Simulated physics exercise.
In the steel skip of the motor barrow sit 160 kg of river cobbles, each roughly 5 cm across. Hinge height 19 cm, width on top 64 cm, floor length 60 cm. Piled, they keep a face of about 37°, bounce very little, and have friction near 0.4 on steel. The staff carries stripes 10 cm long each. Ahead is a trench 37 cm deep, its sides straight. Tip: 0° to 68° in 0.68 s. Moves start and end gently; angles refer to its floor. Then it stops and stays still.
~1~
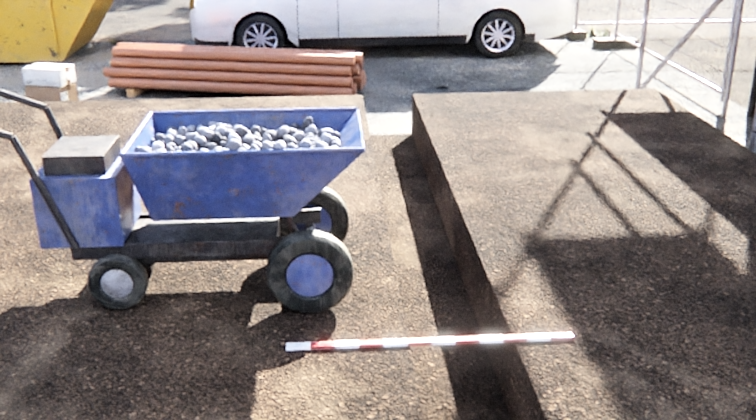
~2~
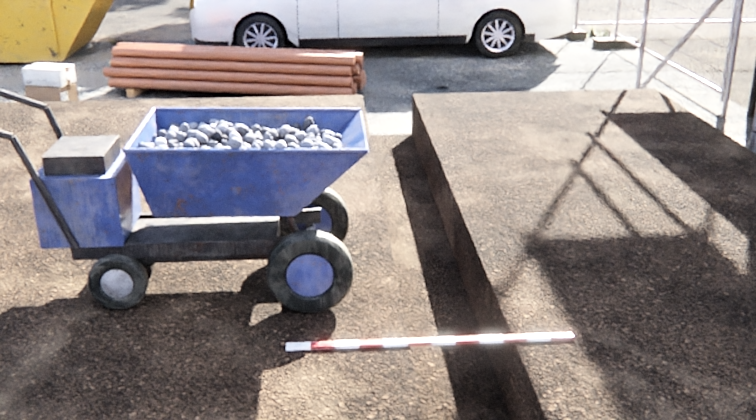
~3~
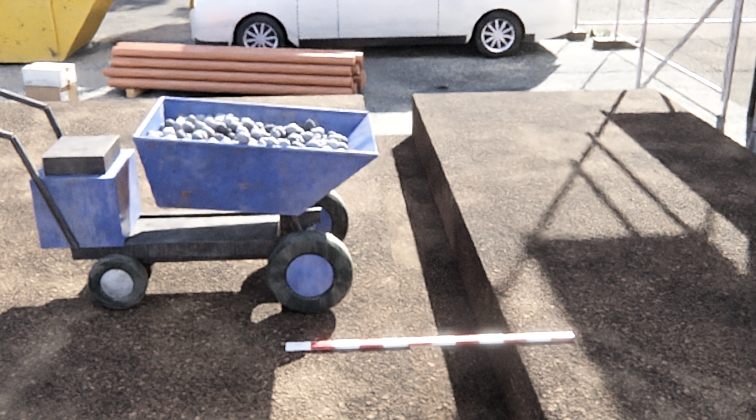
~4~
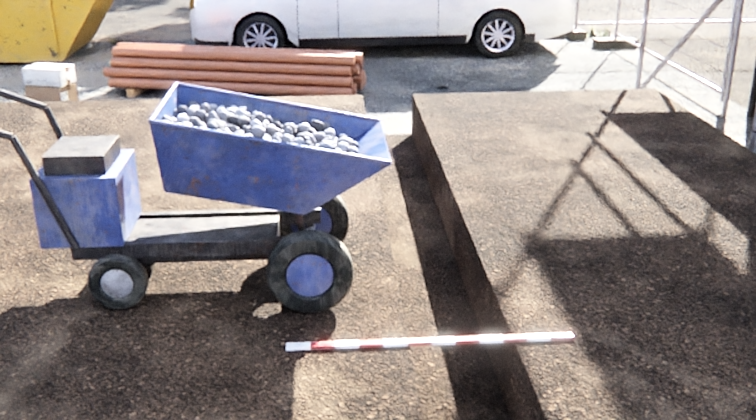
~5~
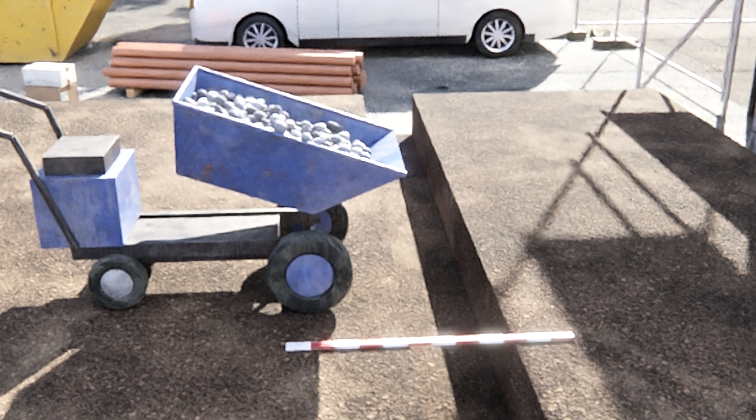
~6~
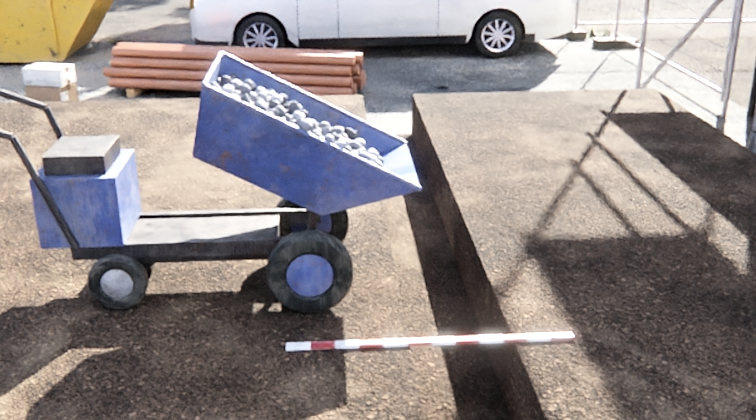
Blue skip full of grey cobbles on a small motor barrow tilting steadily toward the right, its left end rising beside a trench.
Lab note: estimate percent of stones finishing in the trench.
Approx. 47 %.
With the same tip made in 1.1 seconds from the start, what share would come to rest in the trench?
With that change, it comes to around 60 per cent.
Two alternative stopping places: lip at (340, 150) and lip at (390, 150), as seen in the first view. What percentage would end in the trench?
Near 70 then near 30 percent.
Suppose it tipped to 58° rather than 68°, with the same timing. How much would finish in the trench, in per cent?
It would be near 55 per cent.
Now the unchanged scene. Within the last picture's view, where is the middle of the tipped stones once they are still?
(503, 272).
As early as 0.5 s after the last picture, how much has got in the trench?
Around 20 per cent of it, at that instant.
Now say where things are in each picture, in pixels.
In the first frame, lip at (364, 150), floor tilted 0°, highest stones at (224, 133).
In the second frame, the skip is at 1°, its lip at (368, 151); the top of the load is at (226, 131).
In the third frame, lip at (377, 155), floor tilted 6°, highest stones at (211, 124).
In the fourth frame, lip at (391, 163), floor tilted 12°, highest stones at (206, 113).
In the fifth frame, lip at (406, 174), floor tilted 19°, highest stones at (214, 98).
In the sixth frame, lip at (421, 189), floor tilted 28°, highest stones at (233, 86).
Then, 0.2 s after the last picture the floor is at 57°, 100 % in the skip; the foremost stones are at (432, 217).
Then, 0.5 s after the last picture the floor is at 68°, 73 % in the skip, 18 % in the trench, 10 % past the trench; the foremost stones are at (525, 280).
Then, 0.8 s after the last picture the floor is at 68°, 15 % in the skip, 34 % in the trench, 51 % past the trench; the foremost stones are at (682, 272).
Then, 2.8 s after the last picture the floor is at 68°, 0 % in the skip, 47 % in the trench, 53 % past the trench; the foremost stones are past the picture's edge.
